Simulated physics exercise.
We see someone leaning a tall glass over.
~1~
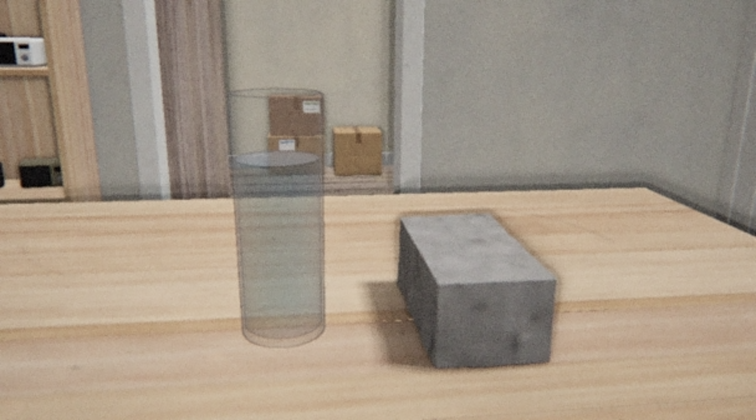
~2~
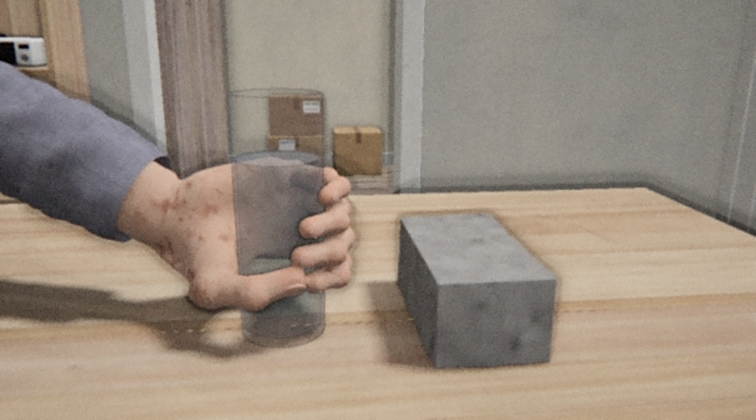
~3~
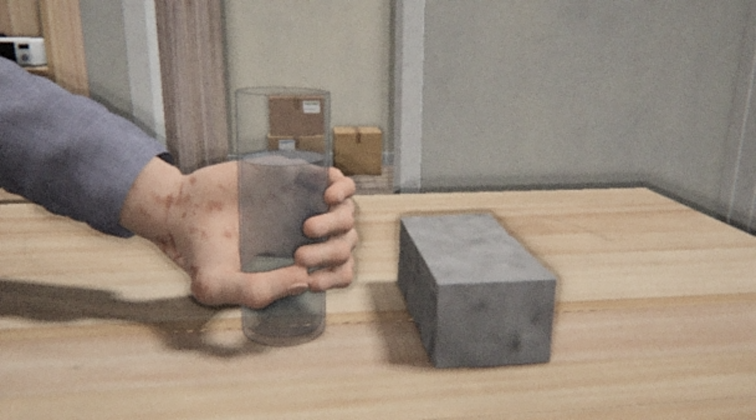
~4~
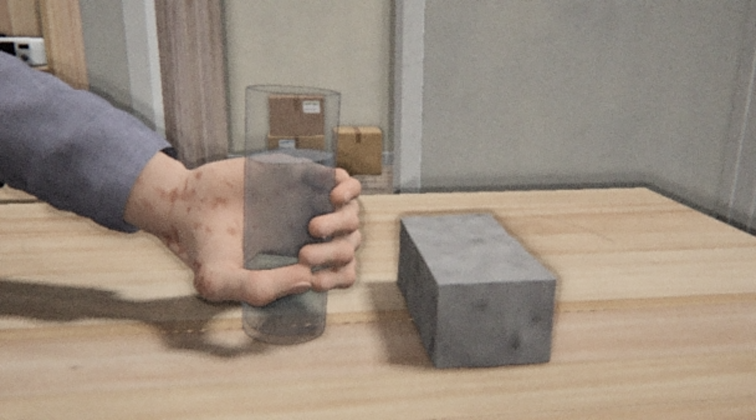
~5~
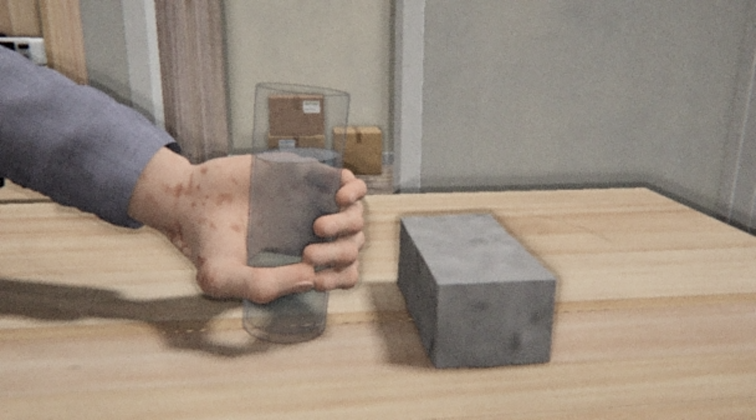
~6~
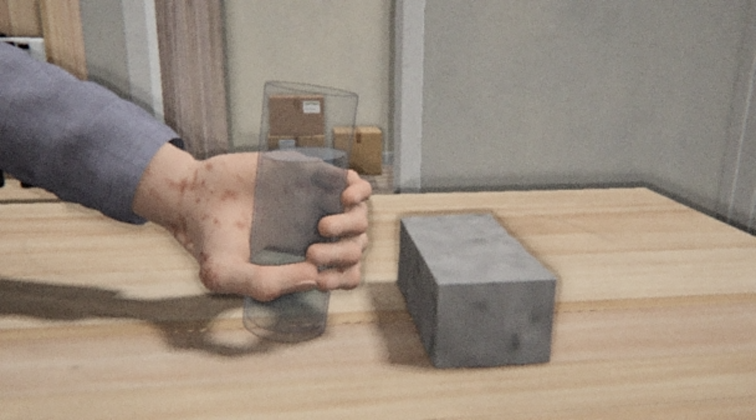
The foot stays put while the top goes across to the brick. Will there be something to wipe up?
It stays dry outside.
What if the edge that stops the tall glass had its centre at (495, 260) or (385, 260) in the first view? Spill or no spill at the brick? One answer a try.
In that order: Loses some, keeps it in.
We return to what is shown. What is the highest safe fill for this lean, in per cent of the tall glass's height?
Near 85 in a hundred.
A moment on, the tall glass leans by about 25°; all is still inside.
Further on, the tall glass leans by about 40°; all is still inside.
When it is over, the tall glass leans by about 45°, against the brick; all is still inside.
